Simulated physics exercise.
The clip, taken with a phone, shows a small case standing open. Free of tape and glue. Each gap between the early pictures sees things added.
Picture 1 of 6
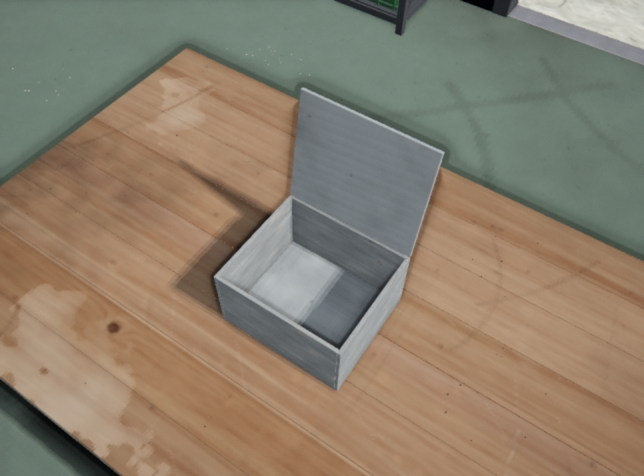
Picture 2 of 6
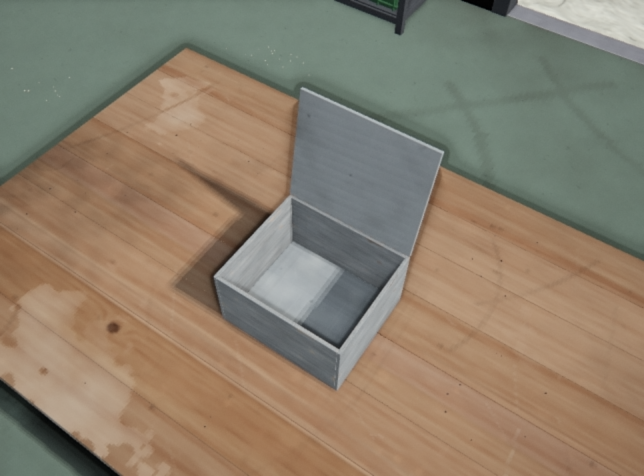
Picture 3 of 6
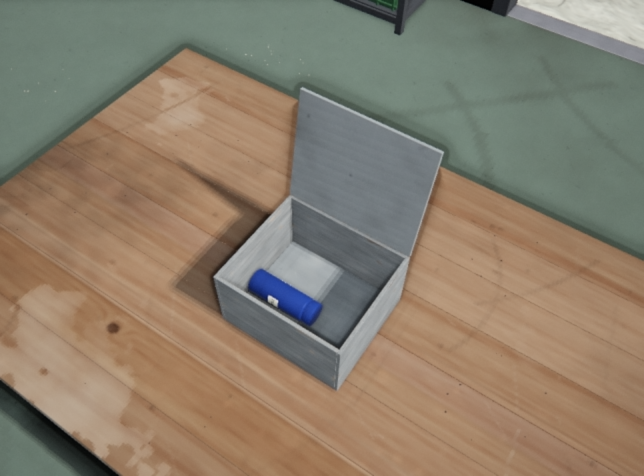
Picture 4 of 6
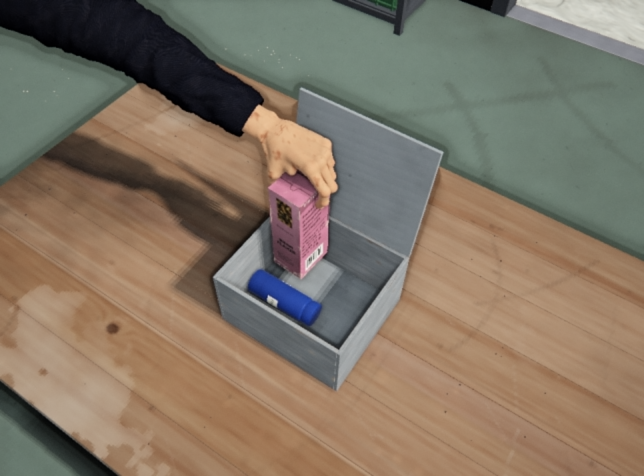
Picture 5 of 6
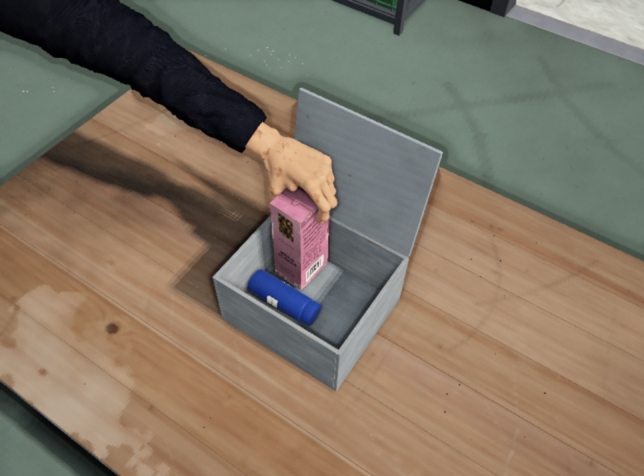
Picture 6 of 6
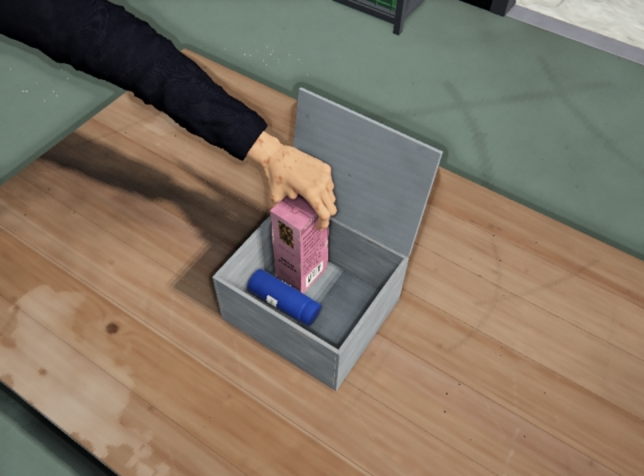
A hand in a dark sleeve reaches in from the upper left and lowers a pink carton into an open grey box, seen from above at an angle on a wooden table. Before that the box stands empty, its lid raised at the back, until a blue cylindrical container appears lying near its front left side. The carton sinks slightly behind it, still gripped, while the camera stays still.
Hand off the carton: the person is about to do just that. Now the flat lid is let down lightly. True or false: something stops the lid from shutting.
True.
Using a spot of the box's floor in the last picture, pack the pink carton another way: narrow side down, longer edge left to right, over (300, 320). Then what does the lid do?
That way the lid ends up fully closed.
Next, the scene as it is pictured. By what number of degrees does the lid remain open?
Angle: About 80°.
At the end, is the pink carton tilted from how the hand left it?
By the end it has kept its angle.
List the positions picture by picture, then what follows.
In the first frame, the last thing is not in view yet.
In the second frame, the last thing is not in view yet.
In the third frame, the last thing is not in view yet; blue shaker (285, 297).
The fourth frame shows still above its spot; pink carton (300, 223); blue shaker (285, 297).
The fifth frame shows still above its spot; pink carton (301, 236); blue shaker (284, 297).
The sixth frame shows put in, still held; pink carton (301, 242); blue shaker (284, 297).
Then, 1.20 s after the last picture, lid starting down.
Then, 2.80 s after the last picture, lid 79° above the rim.
At rest, lid 79° above the rim; both in place. Seen from the same camera at the end, pink carton near (302, 241).
